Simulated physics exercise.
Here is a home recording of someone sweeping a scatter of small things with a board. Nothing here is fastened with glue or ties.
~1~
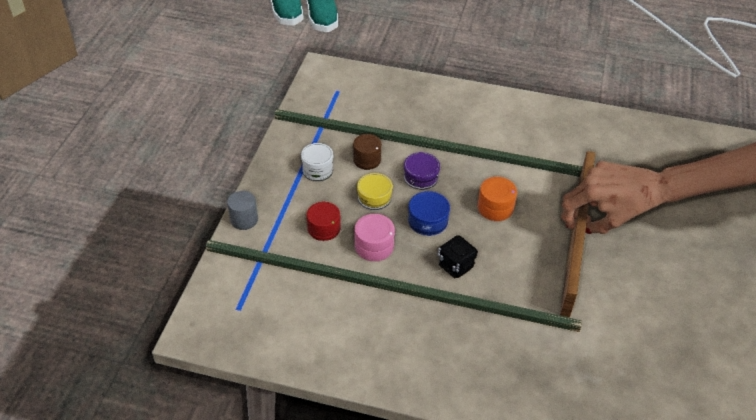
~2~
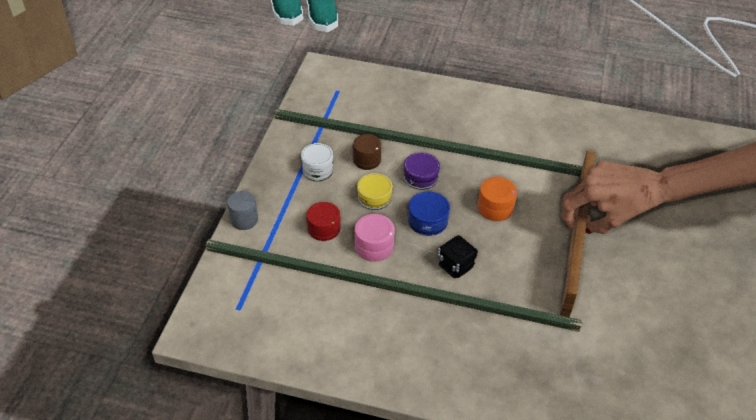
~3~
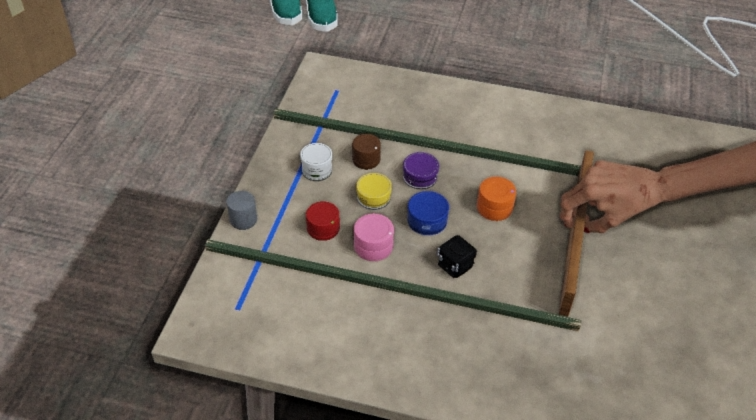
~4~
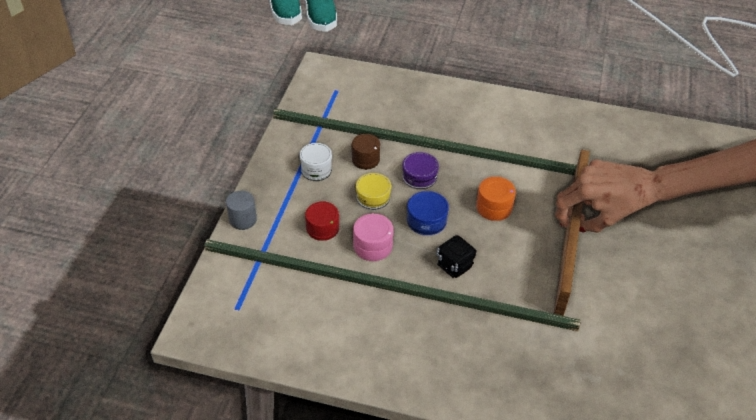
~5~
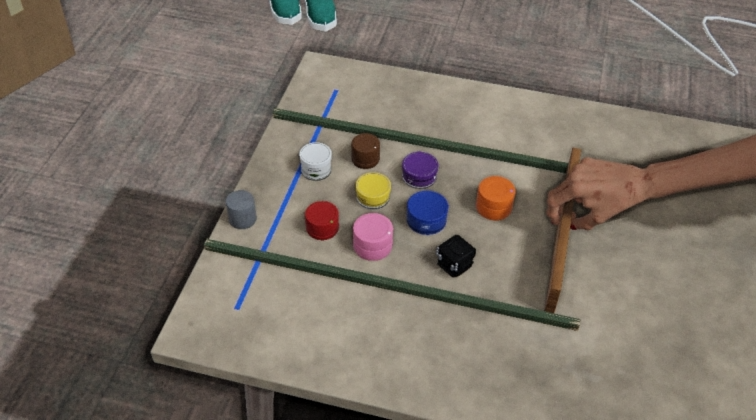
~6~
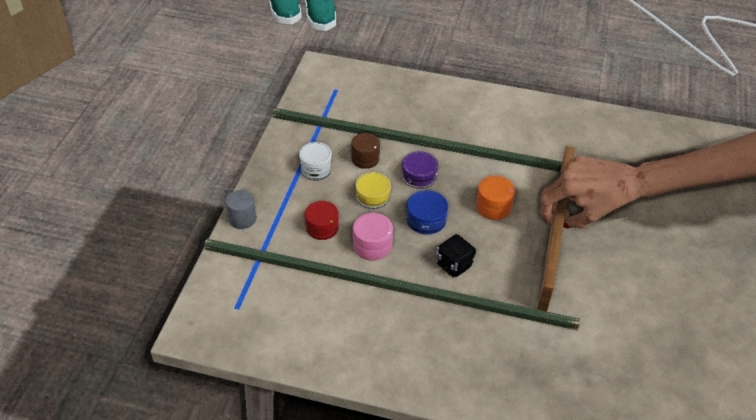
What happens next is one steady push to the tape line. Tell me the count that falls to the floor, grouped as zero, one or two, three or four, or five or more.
The count is one or two.
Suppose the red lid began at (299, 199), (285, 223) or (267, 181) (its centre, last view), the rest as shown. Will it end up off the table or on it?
Taking the three spots in turn, the red lid holds its place, then comes off, then comes off.
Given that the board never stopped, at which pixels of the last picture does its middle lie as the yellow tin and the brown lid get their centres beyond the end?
Estimated middle: (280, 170), and (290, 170) for the other.
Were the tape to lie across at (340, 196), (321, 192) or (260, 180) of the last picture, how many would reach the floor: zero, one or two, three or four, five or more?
Spot one gives zero, spot two no fall at all, spot three at least five.
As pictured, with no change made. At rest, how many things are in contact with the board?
That would be 4 of them.
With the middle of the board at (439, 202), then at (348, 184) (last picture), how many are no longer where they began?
I make it 4 at the first spot and 9 at the other.
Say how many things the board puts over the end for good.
Tally: 2.
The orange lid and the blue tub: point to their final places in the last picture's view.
The orange lid stops around (284, 156); the blue tub around (263, 197).
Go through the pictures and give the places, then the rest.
The first picture shows grey lid (243, 211); white tin (317, 163); red lid (324, 221); board (578, 231); tape (294, 188).
The second picture shows white tin (317, 162); orange lid (497, 199).
The third picture shows red lid (323, 221); black case (457, 257).
The fourth picture shows grey lid (242, 210); pink lid (373, 237).
The fifth picture shows white tin (316, 162); blue tub (427, 213).
The sixth picture shows grey lid (241, 209); white tin (316, 161); red lid (322, 221); board (557, 225); tape (292, 186).
A little later, none off yet; grey lid at rest near (241, 209); white tin at rest near (316, 161); red lid at rest near (322, 221).
Next, none off yet; grey lid at rest near (241, 209); white tin at rest near (316, 161); red lid shifted a little near (312, 217).
Later still, none off yet; grey lid at rest near (241, 209); white tin shifted about its own width near (293, 155); red lid shifted well along near (264, 195).
When it is over, the number that fall off is one or two; down, red lid and grey lid.
